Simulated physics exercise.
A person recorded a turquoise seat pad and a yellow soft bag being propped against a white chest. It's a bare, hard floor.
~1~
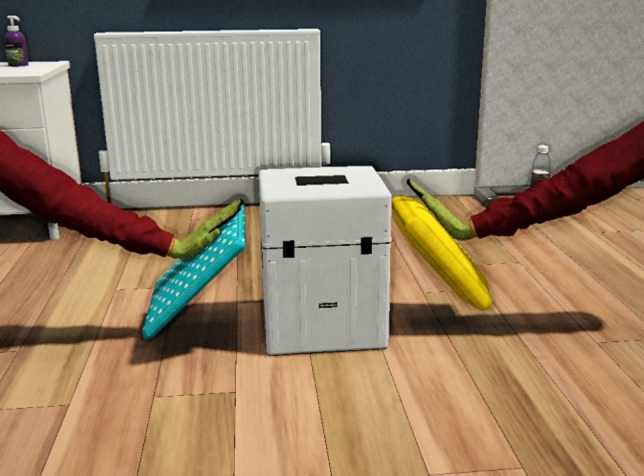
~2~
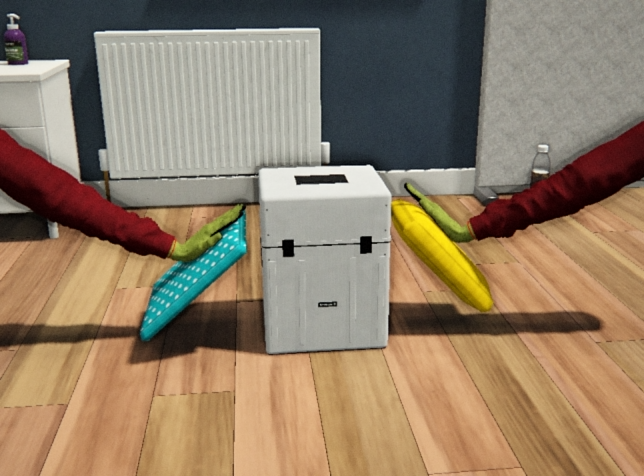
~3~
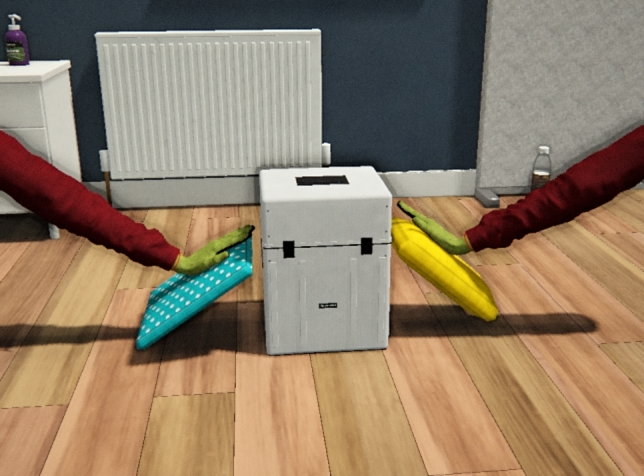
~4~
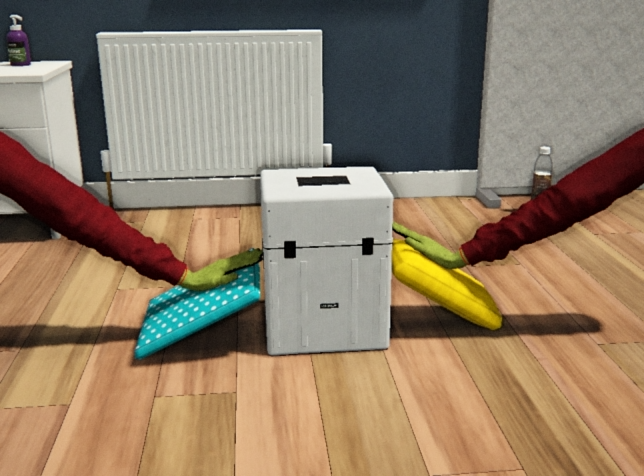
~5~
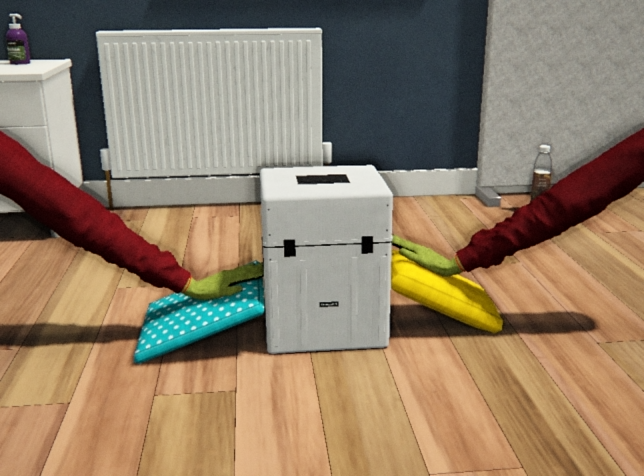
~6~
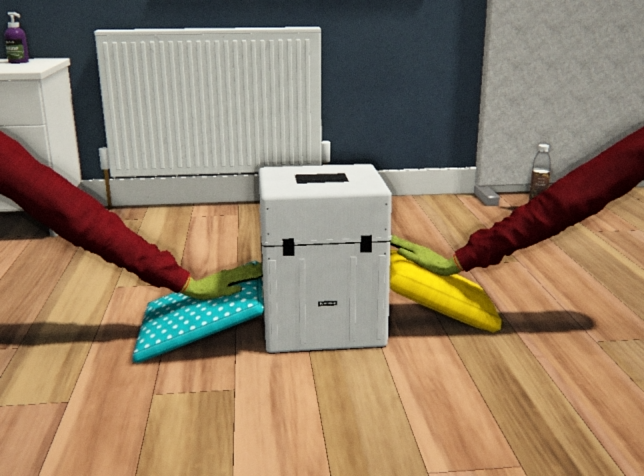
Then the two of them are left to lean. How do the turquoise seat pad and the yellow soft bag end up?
My guess is the turquoise seat pad will come down, my guess is the yellow soft bag will come down.
Then, 0.24 s past the final frame, seat pad flat on the floor near (198, 323); soft bag flat on the floor near (442, 307).
When it is over, seat pad flat on the floor near (199, 325); soft bag flat on the floor near (441, 307). The turquoise seat pad slips and lies down and the yellow soft bag slumps to the floor.
